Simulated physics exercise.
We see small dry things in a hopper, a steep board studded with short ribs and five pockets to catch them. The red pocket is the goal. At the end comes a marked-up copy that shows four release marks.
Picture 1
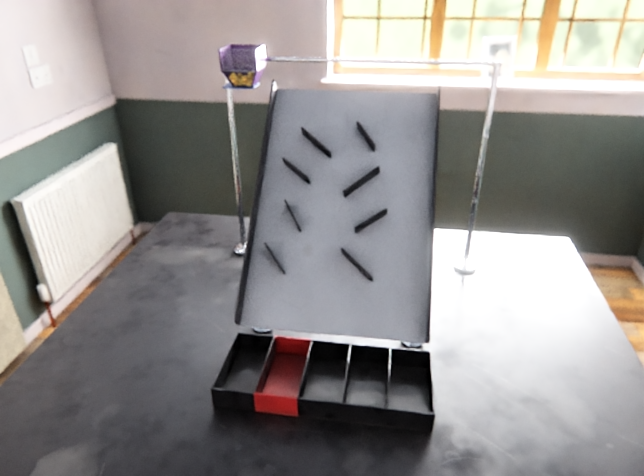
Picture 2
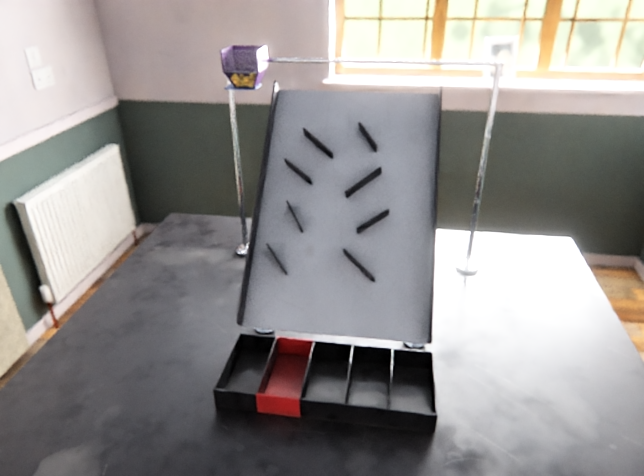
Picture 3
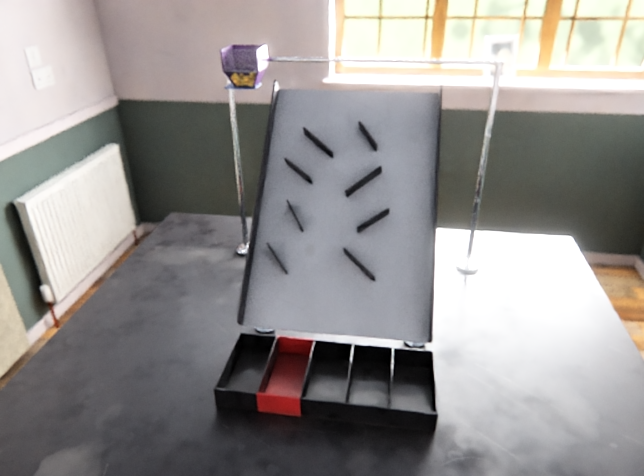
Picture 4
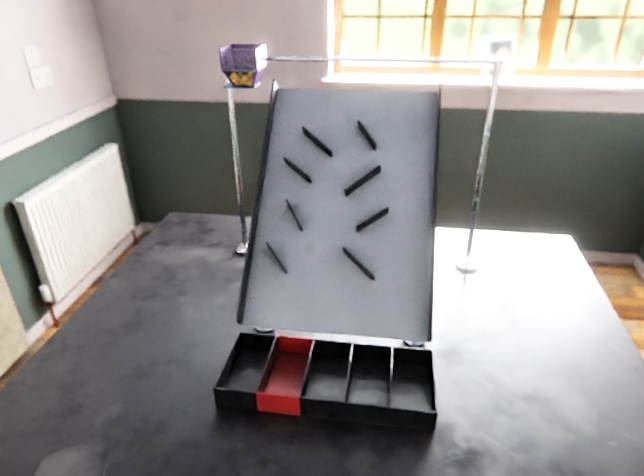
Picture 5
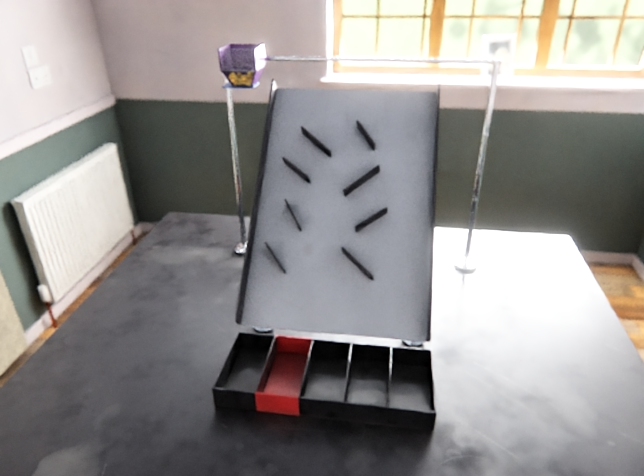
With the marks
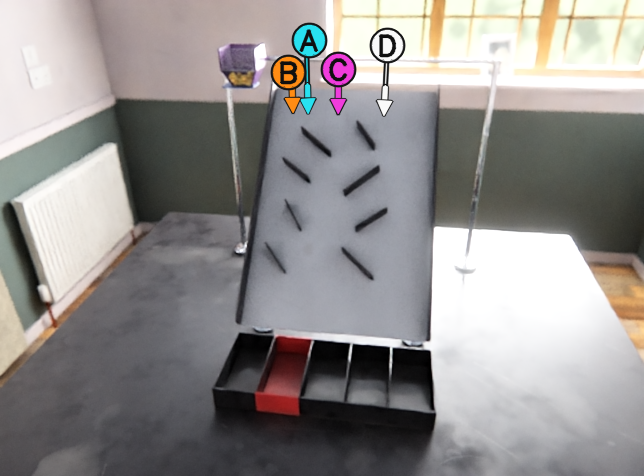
Steep grey board studded with short dark ribs standing still above five pockets, one red, with a small purple box upper left.
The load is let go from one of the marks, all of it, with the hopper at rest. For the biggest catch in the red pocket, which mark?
Take C.
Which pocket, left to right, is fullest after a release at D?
It is the fifth one.
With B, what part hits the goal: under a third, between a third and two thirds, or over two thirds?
Mark B gives under a third.
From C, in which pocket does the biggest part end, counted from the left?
The second from the left.
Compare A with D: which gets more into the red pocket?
The answer is A.
On the marked copy, mark A meets the board at (308, 107); mark B meets the board at (292, 107); mark C meets the board at (338, 108); mark D meets the board at (384, 110).
With A, close to a third in the red pocket, close to half in other pockets, only a few held on the board.
With B, a small share in the red pocket, the bulk in other pockets.
With C, close to two thirds in the red pocket, close to a quarter in other pockets.
With D, a small share in the red pocket, the bulk in other pockets.
